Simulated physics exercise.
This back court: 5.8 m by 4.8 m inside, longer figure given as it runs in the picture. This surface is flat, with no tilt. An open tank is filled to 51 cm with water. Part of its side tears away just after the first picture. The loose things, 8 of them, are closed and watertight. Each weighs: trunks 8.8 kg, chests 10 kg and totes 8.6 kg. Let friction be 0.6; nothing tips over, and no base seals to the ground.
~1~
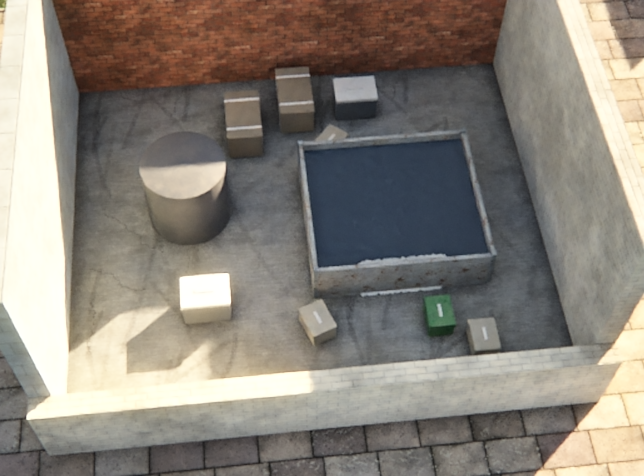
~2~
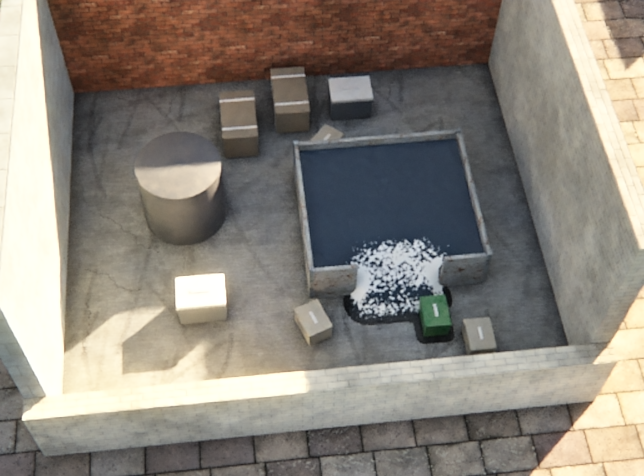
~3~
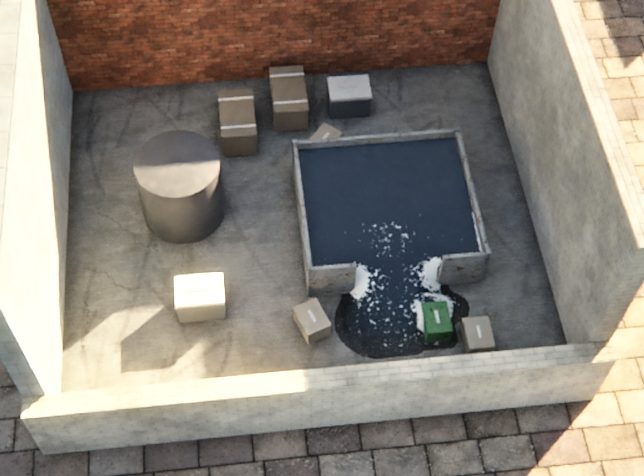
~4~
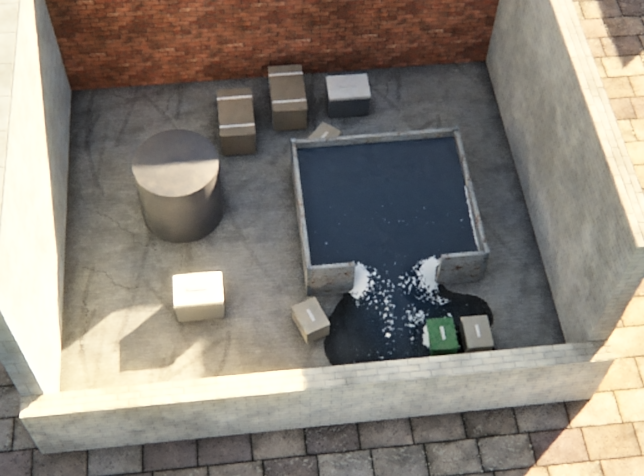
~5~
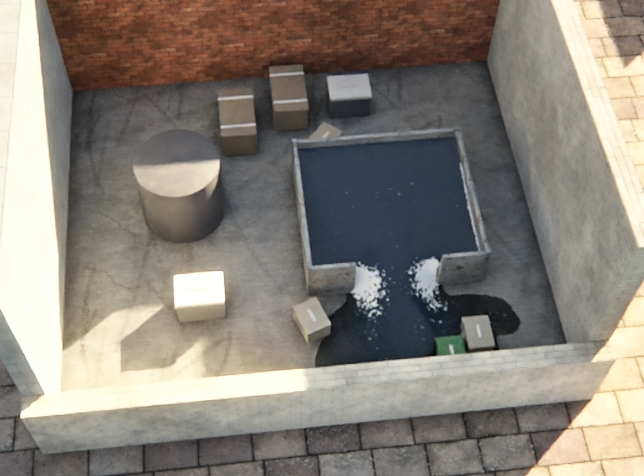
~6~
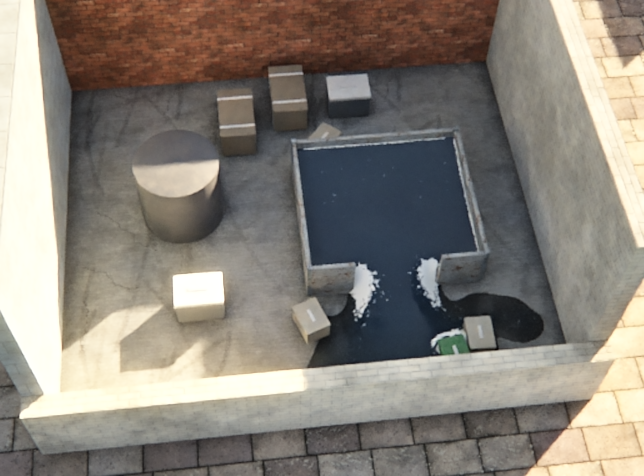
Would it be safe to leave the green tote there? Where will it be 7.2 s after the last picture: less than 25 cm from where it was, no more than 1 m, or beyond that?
It will cover a great distance.
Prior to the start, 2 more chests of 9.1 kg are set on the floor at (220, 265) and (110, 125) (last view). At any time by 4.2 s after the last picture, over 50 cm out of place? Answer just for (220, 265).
Note: Displacement falls below the threshold.
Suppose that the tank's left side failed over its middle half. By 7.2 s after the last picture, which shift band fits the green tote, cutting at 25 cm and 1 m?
The green tote remains in place.
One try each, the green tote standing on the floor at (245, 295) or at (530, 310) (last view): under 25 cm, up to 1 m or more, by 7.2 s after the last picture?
Respectively: It rests almost unmoved; it is shoved a long way.
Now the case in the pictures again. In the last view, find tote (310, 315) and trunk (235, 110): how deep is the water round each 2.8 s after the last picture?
Depths: Near 3 cm, then near 0 cm.
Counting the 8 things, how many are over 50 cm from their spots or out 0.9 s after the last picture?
By my tally, 2.
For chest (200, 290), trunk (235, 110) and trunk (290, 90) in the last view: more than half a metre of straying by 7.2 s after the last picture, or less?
Beyond the limit, then beyond the limit, then beyond the limit.
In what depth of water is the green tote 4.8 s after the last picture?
Depth approx. 5 cm.
Then, 0.9 s after the last picture the green tote is near (520, 314), 1.0 m from its start, aground; 0 afloat.
Then, 2.8 s after the last picture the green tote is near (465, 121), 2.9 m from its start, aground; 0 afloat.
Then, 4.8 s after the last picture the green tote is near (391, 98), 3.2 m from its start, aground; 1 afloat.
Then, 7.2 s after the last picture the green tote is near (384, 104), 3.1 m from its start, aground; 3 afloat.
